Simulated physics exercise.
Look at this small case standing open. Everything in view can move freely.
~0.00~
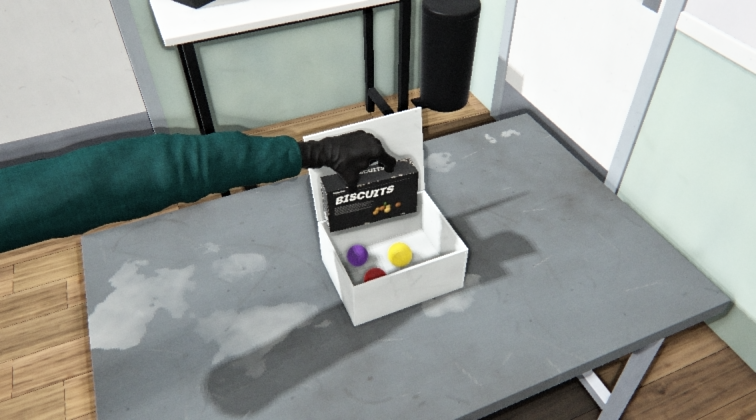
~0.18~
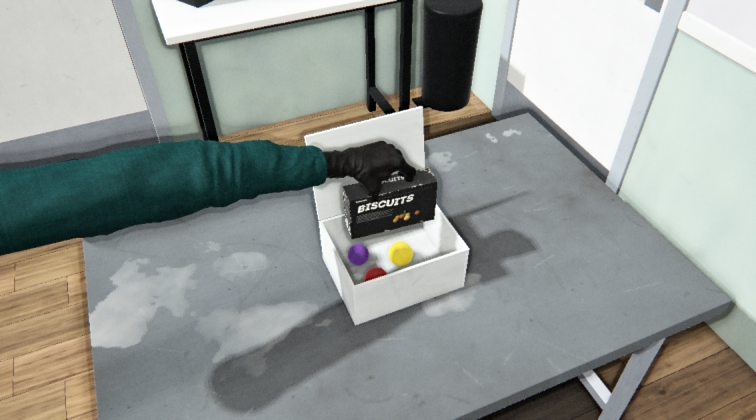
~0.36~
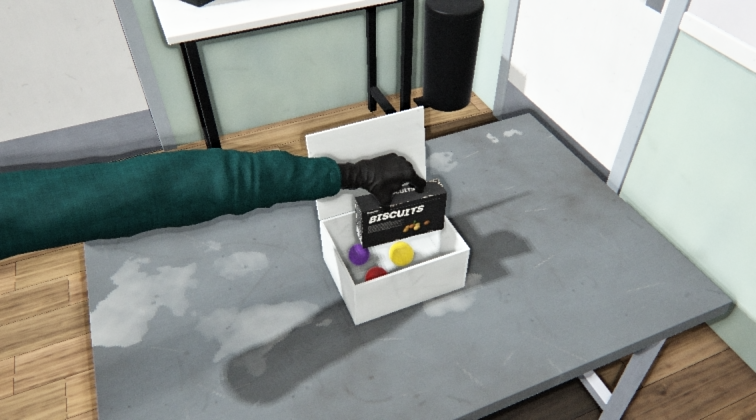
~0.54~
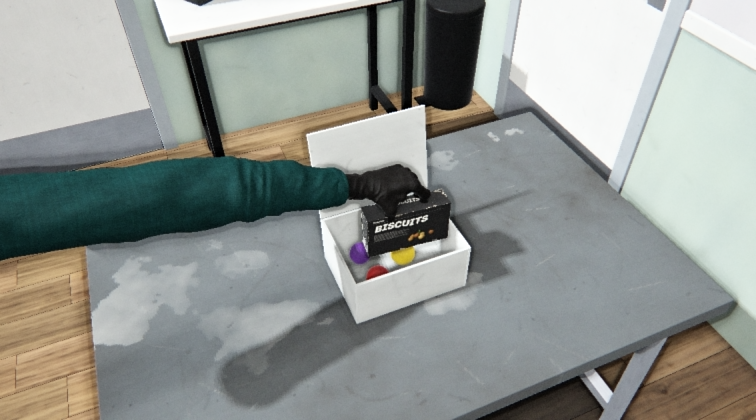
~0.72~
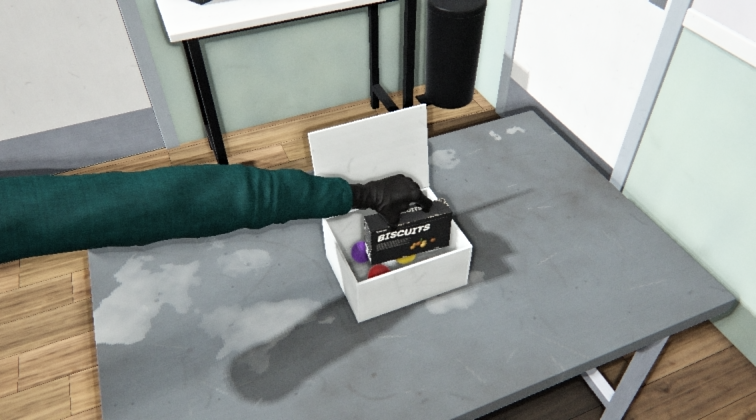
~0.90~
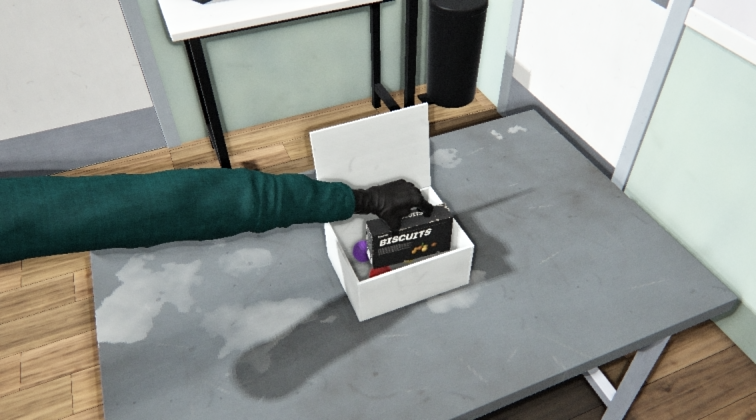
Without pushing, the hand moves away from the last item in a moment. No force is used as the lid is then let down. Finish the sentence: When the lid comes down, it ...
When the lid comes down, it meets the rim.
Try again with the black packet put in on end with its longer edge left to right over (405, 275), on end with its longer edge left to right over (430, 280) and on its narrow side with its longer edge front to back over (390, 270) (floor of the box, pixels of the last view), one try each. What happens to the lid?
First try leaves it partly open, second try leaves it partly open, third try leaves it shut.
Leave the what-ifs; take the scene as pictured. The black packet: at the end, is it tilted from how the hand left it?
As it turns out, the black packet changes its angle.
After 1.30 s, black packet on its side near (410, 257); yellow lemon rolled about its own width; red lemon rolled a little.
After 2.20 s, lid 83° above the rim; black packet on its side near (406, 253); yellow lemon rolled about its own width; red lemon rolled about its own width.
After 2.60 s, lid 47° above the rim; black packet on its side near (405, 253); yellow lemon rolled about its own width; red lemon rolled about its own width.
After 2.80 s, lid 17° above the rim; black packet on its side near (405, 253); yellow lemon rolled about its own width; red lemon rolled about its own width.
At rest (3.4 s), lid shut; tipped over in the box, black packet; moved from the start, yellow lemon and red lemon; purple lemon in place. Seen from the same camera at the end, black packet near (404, 253).
